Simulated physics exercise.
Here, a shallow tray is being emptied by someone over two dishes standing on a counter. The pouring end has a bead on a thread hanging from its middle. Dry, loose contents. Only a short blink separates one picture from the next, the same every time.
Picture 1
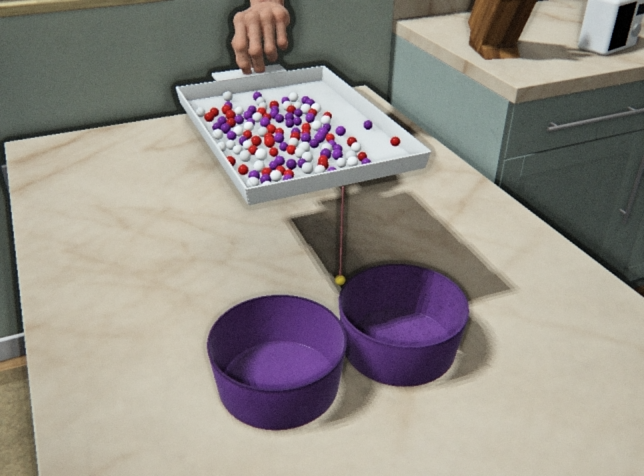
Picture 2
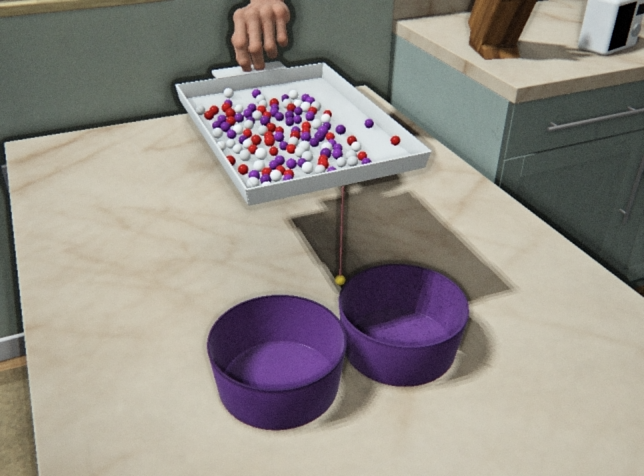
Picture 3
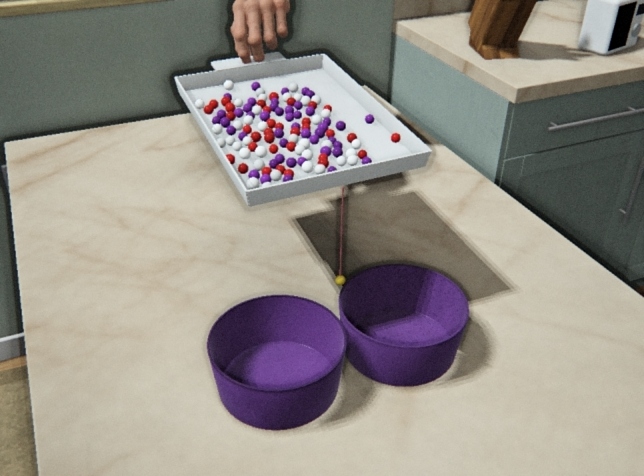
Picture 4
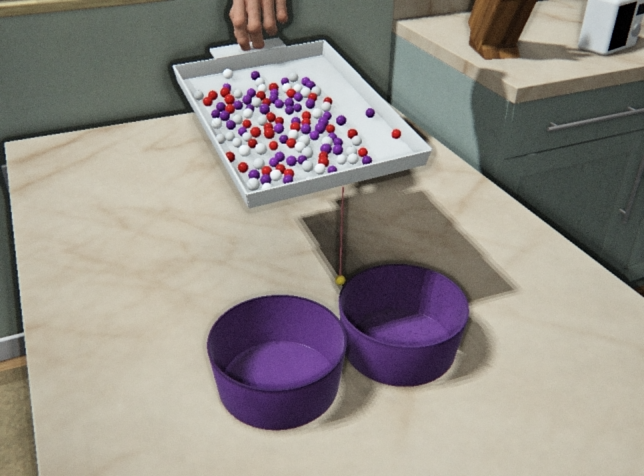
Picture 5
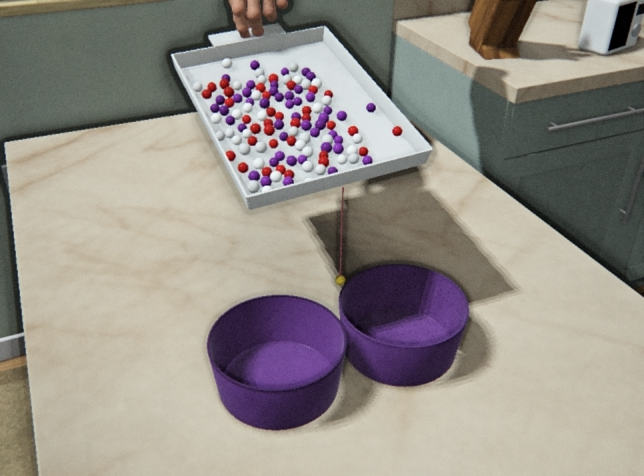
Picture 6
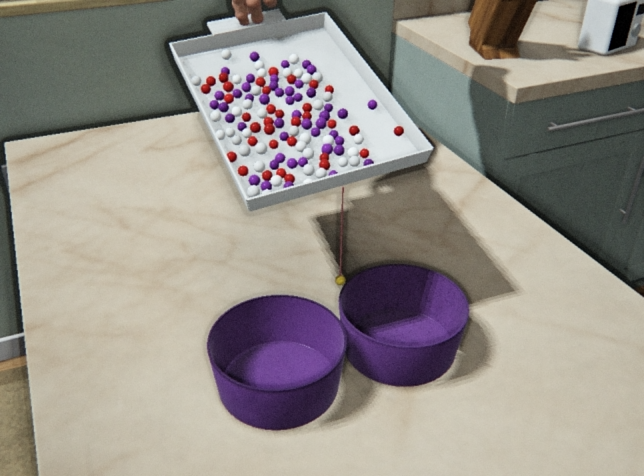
The clip opens on a hand holding a shallow white tray of red, white and purple beads above two purple bowls on a counter, barely moving at first. The hand then gradually raises the tray's back end, the front edge dips slightly at its left corner, and the beads shift and spread a little.
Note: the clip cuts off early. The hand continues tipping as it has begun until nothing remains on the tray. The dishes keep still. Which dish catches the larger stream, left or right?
The left-side dish.
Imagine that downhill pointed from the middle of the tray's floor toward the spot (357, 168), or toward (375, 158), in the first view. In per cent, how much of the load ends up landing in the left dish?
0 and 0 per cent, in that order.
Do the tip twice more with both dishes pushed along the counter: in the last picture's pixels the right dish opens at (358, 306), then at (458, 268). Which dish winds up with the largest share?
In the first try it's the left-side dish, and in the second it's the left-side dish.
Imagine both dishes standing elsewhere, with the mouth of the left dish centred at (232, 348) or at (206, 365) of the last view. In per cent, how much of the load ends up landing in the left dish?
60 %, 30 %.
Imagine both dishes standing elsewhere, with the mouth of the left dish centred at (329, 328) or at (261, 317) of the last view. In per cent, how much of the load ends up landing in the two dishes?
Around 60 per cent for the first position, around 80 per cent for the second.
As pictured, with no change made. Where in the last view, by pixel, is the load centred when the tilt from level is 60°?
Somewhere near pixel (290, 151).
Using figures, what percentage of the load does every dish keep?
The left dish keeps near 90 in a hundred, the right dish near 0 in a hundred.
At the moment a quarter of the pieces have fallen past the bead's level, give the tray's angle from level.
Angle reached: About 95°.
Soon after the last picture, tray tipped steeply; nearly all on the tray; a stray few in the air.
A little later, tray tipped right over; about a quarter on the tray; about half in the left dish; a stray few in the right dish; a stray few outside both; about a quarter in the air.
Later still, tray tipped past a quarter turn; nearly all in the left dish; a small part in the right dish; a small part outside both.
At rest, tray tipped past a quarter turn; nearly all in the left dish; a small part in the right dish; a small part outside both.
